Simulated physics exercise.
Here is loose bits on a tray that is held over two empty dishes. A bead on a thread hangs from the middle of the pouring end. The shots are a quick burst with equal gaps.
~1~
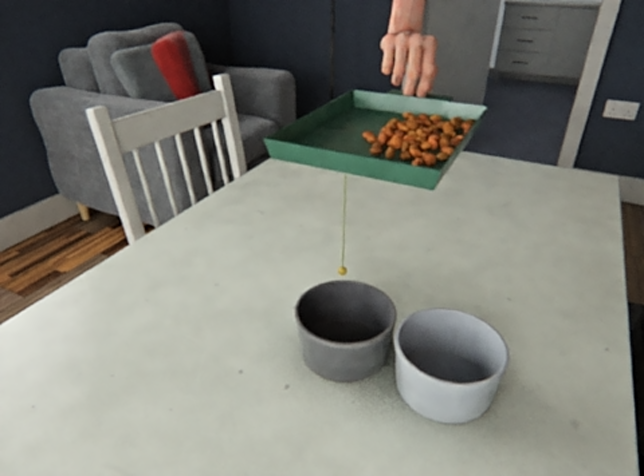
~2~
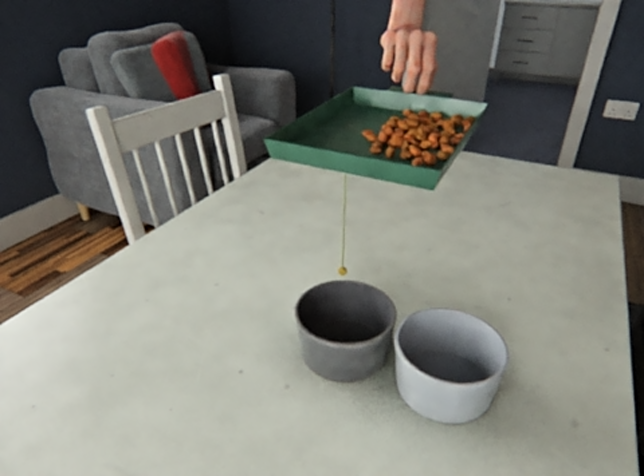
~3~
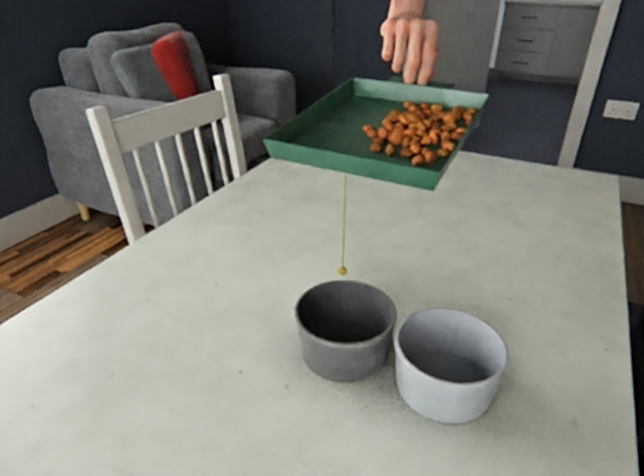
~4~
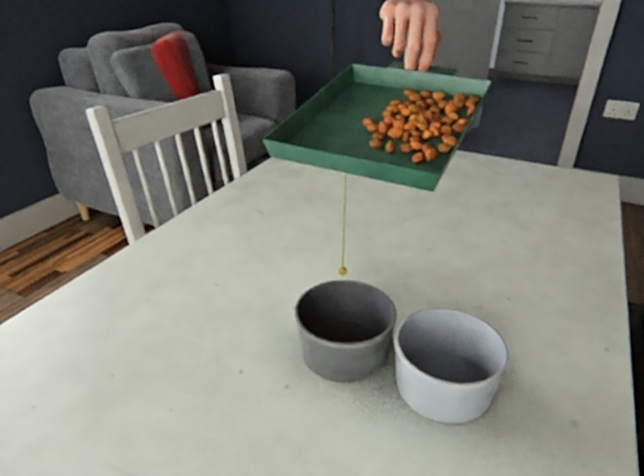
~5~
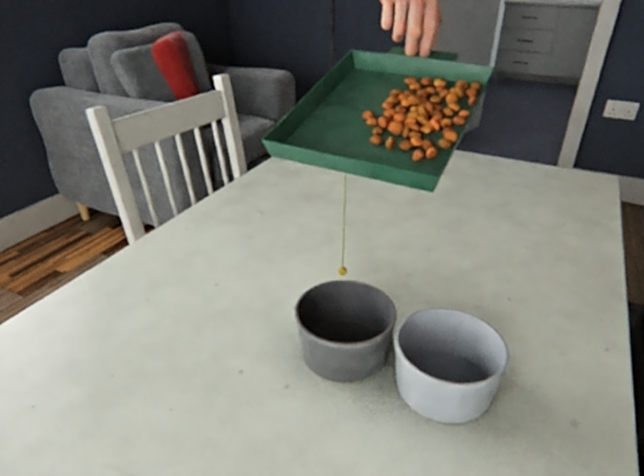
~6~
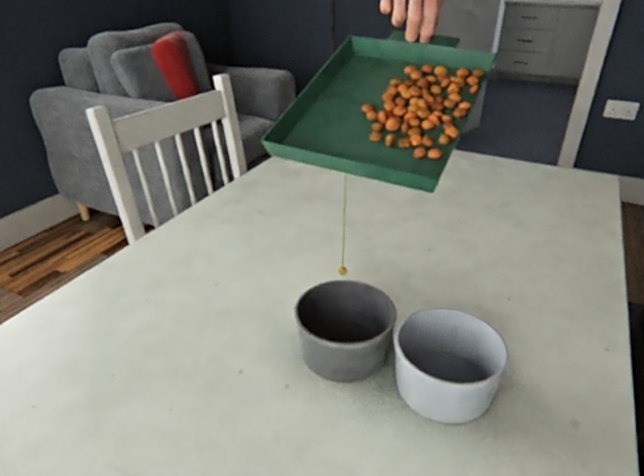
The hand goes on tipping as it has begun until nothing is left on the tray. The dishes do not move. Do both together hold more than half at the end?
The two hold more than half of the load.
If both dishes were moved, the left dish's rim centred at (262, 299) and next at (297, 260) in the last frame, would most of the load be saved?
In turn: Most of it; under half.
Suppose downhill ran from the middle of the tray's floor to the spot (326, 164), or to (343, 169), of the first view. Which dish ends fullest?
The first try: The left dish. The second: The left-hand dish.
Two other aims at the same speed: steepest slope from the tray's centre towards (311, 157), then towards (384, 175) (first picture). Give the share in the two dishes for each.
Roughly 0 per cent, and 70 per cent.
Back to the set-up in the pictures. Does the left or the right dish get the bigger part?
That is the left dish.
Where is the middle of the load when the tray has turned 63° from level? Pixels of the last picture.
Around (393, 167).
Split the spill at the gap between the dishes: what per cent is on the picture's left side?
Close to 80 per cent.
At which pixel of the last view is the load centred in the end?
Close to (361, 356).
Soon, tray tipped steeply; nearly all on the tray; a stray few in the air.
A while on, tray tipped past a quarter turn; about half on the tray; a small part in the right dish; a small part in the left dish; a small part outside both; about a quarter in the air.
Towards the end, tray tipped past a quarter turn; about a quarter in the right dish; about half in the left dish; about a quarter outside both.
Finally, tray tipped past a quarter turn; about a quarter in the right dish; about half in the left dish; about a quarter outside both.
